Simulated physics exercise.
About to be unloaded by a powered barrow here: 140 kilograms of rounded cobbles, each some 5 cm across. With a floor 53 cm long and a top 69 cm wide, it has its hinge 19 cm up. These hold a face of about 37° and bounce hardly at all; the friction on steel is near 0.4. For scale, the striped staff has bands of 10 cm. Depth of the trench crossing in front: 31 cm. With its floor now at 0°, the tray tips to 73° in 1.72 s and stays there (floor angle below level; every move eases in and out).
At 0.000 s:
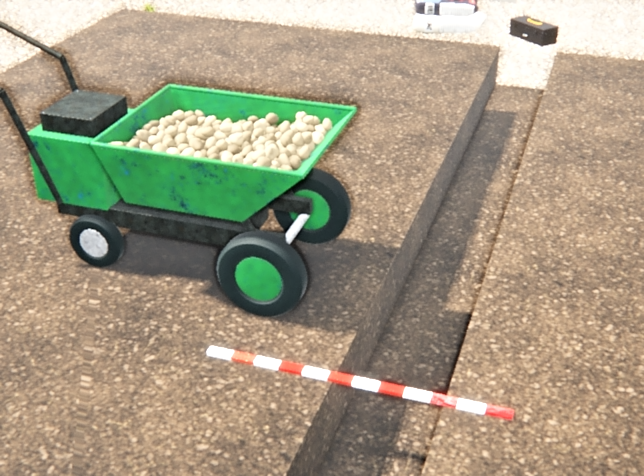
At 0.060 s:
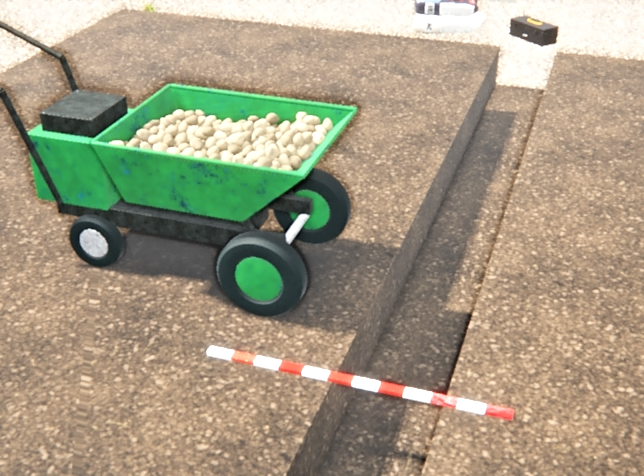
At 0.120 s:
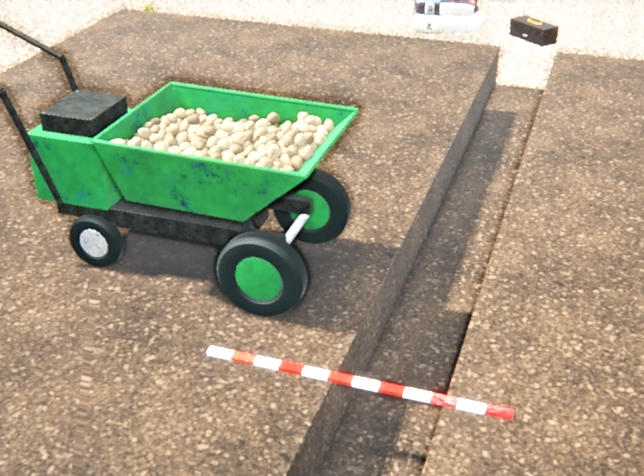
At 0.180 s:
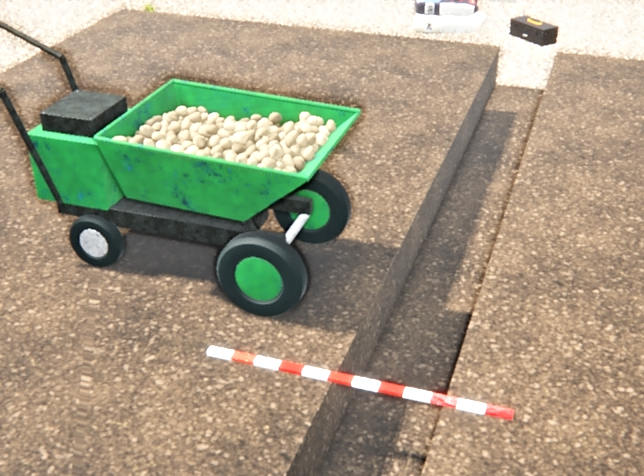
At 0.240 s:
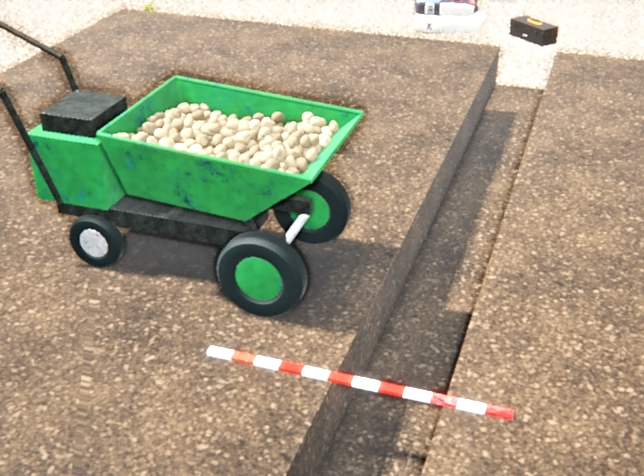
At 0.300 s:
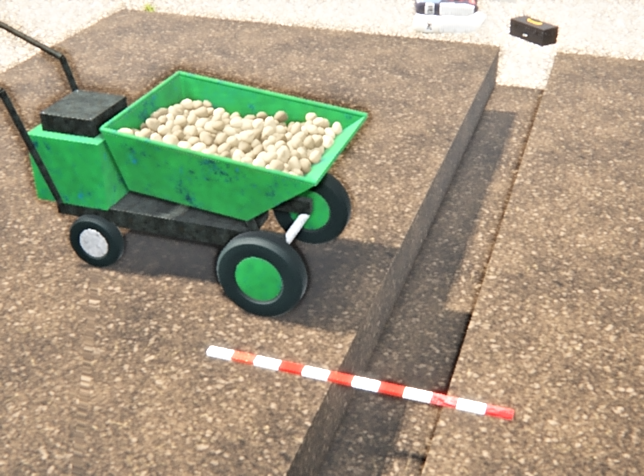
A green powered barrow loaded with pale rounded stones stands beside a trench, its tray slowly tilting slightly down toward the right.
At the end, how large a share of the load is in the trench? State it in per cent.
A share of about 88 per cent.
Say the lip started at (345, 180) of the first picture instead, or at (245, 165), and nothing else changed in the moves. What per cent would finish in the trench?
From the first spot near 40, from the second near 100 per cent.
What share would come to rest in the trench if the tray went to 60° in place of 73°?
The trench would hold about 85% of it.
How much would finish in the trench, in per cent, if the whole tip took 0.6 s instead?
Something close to 70 per cent.
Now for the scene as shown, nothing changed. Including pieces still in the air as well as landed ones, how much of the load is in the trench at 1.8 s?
Some 65 per cent of the load by that point.
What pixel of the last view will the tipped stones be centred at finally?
In the last view, about (440, 344).
After 1.3 s the floor is at 62°; 99 % in the tray, 1 % in the trench; the foremost stones are at (418, 267).
After 1.8 s the floor is at 73°; 23 % in the tray, 67 % in the trench, 10 % past the trench; the foremost stones are at (556, 316).
After 2.2 s the floor is at 73°; 3 % in the tray, 85 % in the trench, 12 % past the trench; the foremost stones are at (627, 334).
After 4.1 s the floor is at 73°; 0 % in the tray, 88 % in the trench, 12 % past the trench; the foremost stones are past the picture's edge.
